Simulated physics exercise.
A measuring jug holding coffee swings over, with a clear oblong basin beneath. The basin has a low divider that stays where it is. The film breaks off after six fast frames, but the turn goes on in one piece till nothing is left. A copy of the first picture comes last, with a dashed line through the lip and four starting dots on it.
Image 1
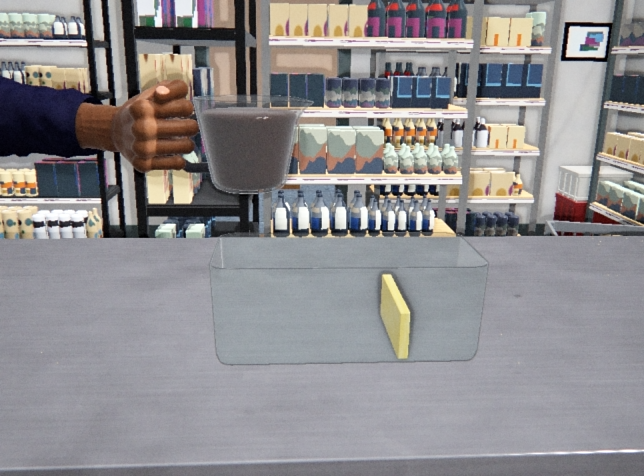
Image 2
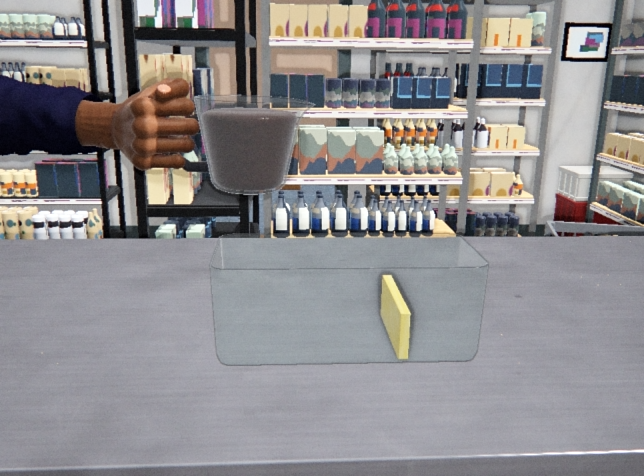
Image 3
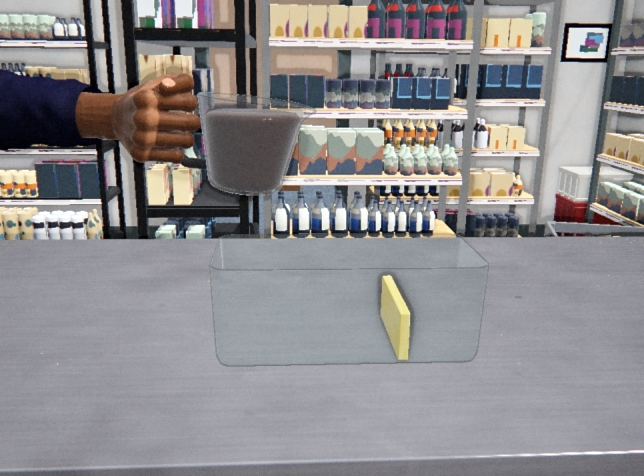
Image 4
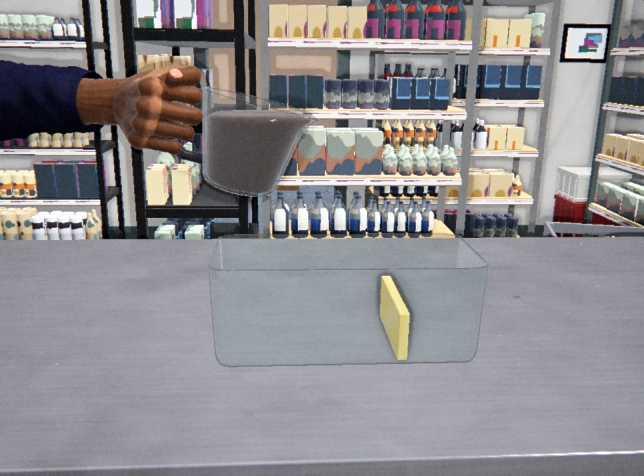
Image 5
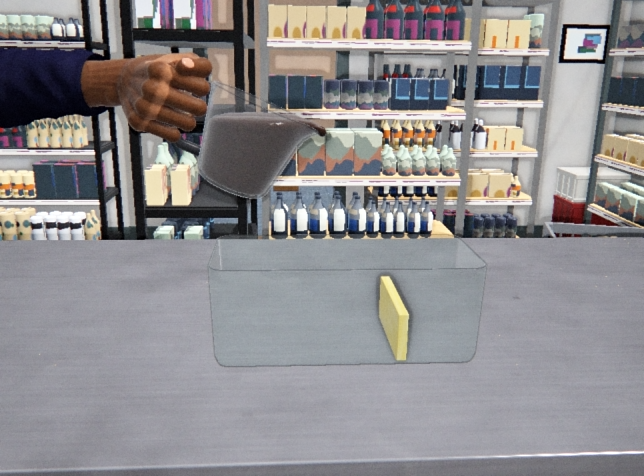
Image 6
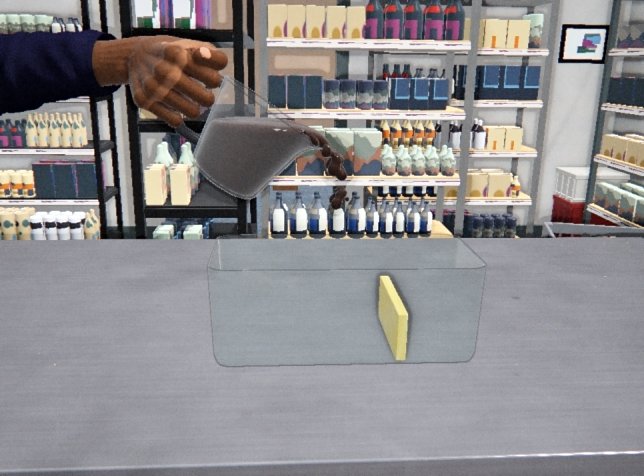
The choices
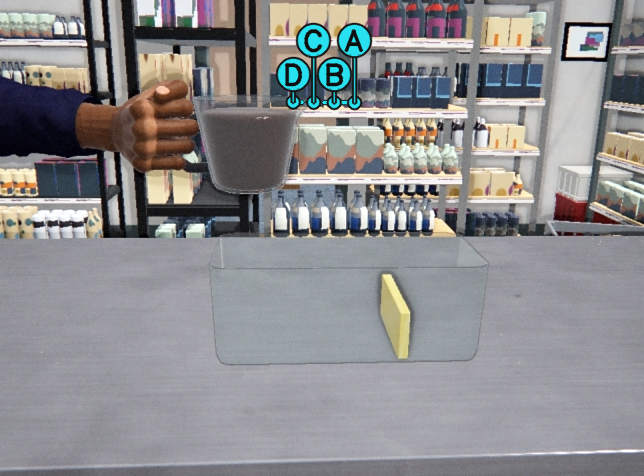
In a shop with stocked shelves, a hand holds a measuring jug of dark liquid above a clear oblong basin containing an upright yellow slab, then gradually tilts it rightward until the liquid runs over the lip.
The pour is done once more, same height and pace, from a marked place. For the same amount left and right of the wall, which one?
A.
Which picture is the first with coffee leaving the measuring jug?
Picture 5.
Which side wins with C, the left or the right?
The left one.
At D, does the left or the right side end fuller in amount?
The left one.
On the marked copy, A at (354, 102); B at (334, 102); C at (313, 102); D at (293, 102).
With A, about 49 % ends left of the wall and 50 % right of it.
With B, about 83 % ends left of the wall and 16 % right of it.
With C, about 97 % ends left of the wall and 2 % right of it.
With D, about 97 % ends left of the wall and 2 % right of it.
